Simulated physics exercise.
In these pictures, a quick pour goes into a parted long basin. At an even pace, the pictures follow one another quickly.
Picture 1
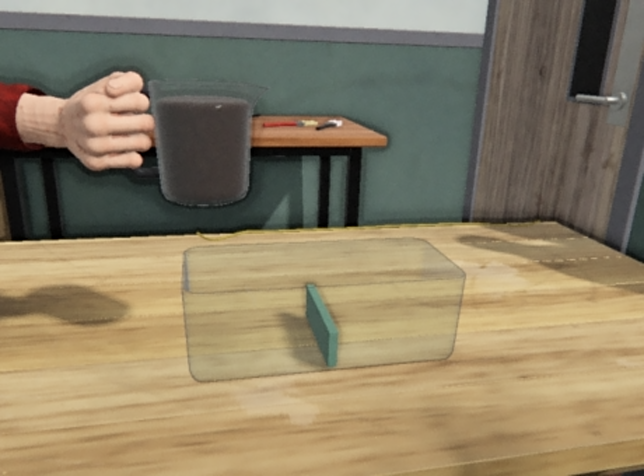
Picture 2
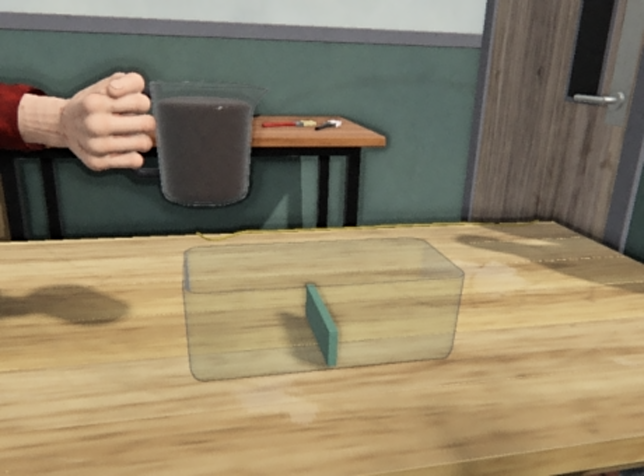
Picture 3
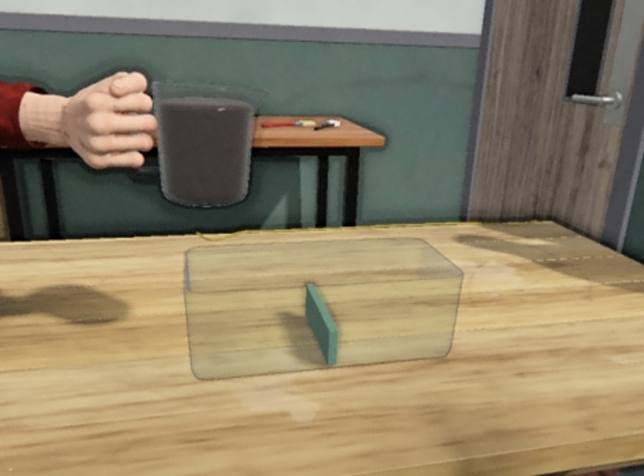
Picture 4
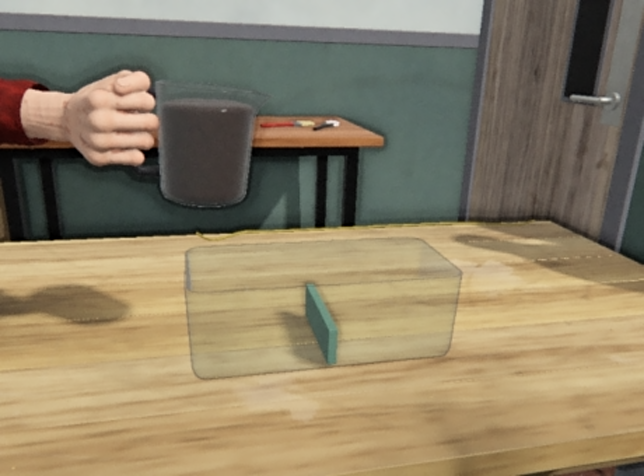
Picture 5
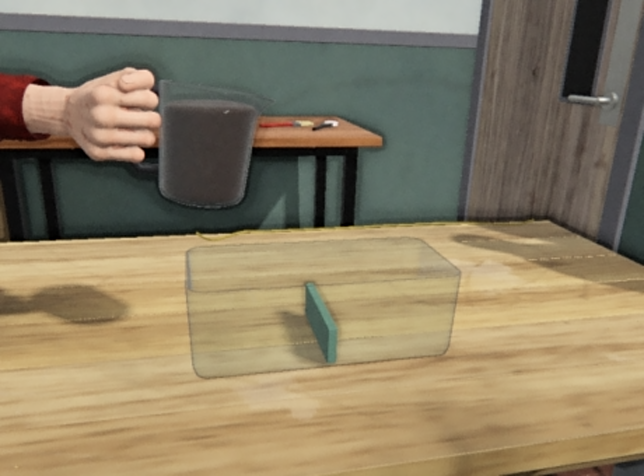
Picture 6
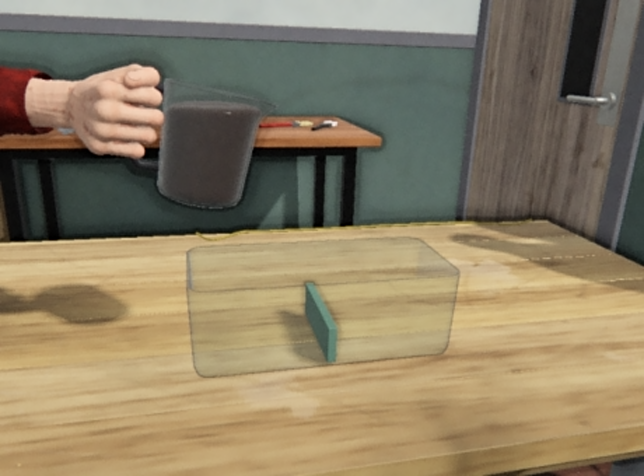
A hand in a red sleeve holds a clear jug of dark coffee at the upper left, seen from slightly above a pale wooden table in a green-walled room. Below sits a long, see-through basin with a small teal divider, while a brown bench and a wooden door stand behind. The jug gradually tilts to the right, its coffee staying inside, as the view shifts very slightly.
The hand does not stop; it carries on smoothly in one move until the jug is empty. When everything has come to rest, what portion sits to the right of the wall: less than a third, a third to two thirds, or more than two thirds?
I expect the share right of the wall to be at least a third but at most two thirds.
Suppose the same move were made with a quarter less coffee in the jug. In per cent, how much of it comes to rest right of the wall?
That share would be some 40 parts in a hundred.
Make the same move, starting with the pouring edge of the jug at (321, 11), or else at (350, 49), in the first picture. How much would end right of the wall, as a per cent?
You'd see around 90 per cent, and then around 85 per cent.
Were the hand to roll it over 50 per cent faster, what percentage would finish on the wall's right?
Roughly 40 percent.
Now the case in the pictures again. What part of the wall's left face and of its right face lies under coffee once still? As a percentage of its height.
Once still, it is 30 % on the left and 40 % on the right.
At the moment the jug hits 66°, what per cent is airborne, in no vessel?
15 per cent.
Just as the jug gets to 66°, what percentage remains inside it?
75 per cent or so.
A moment on, the tilt is 66° and 76 per cent is still to pour, 1 is left of the wall and 8 right of it.
Next, the tilt is 106° and 16 per cent is still to pour, 18 is left of the wall and 51 right of it.
Then the tilt is 119° and 0 per cent is still to pour, 43 is left of the wall and 55 right of it.
Later the tilt is 119° and 0 per cent is still to pour, 43 is left of the wall and 56 right of it.
At rest 43 per cent lies left of the wall, 56 right of it and 1 outside.
